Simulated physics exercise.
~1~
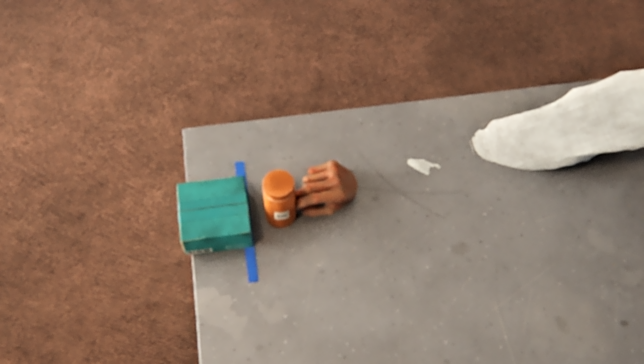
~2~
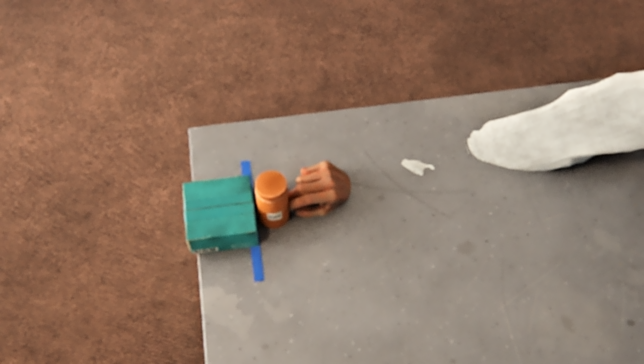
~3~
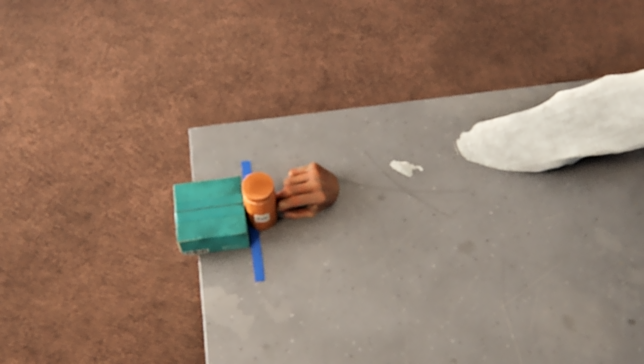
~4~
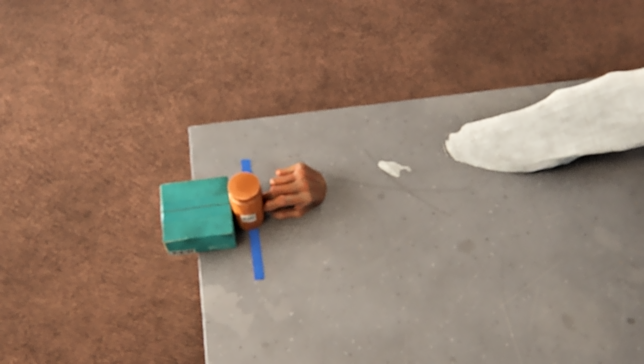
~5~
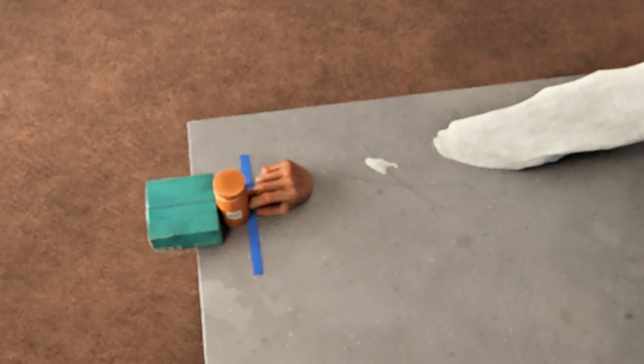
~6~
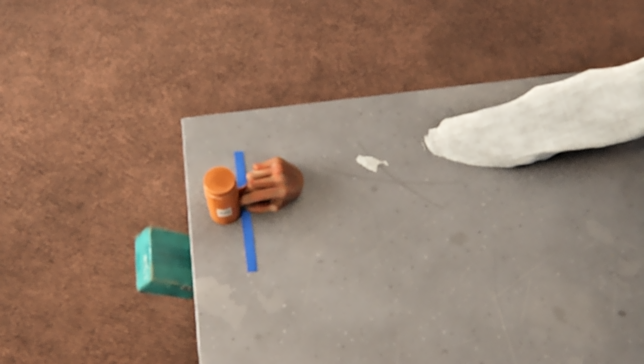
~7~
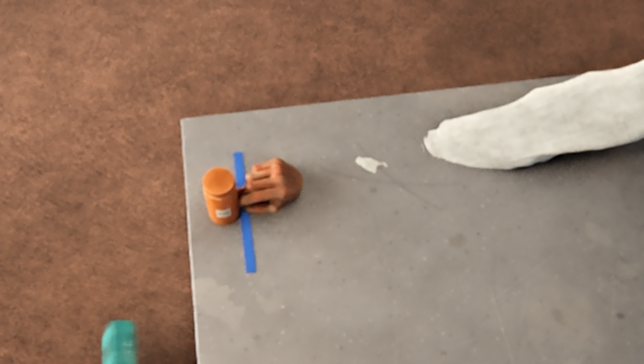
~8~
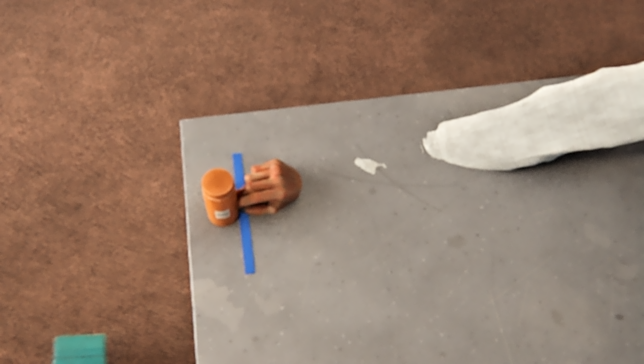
On a grey table, a hand pushes an orange jar left, knocking a turquoise box off.
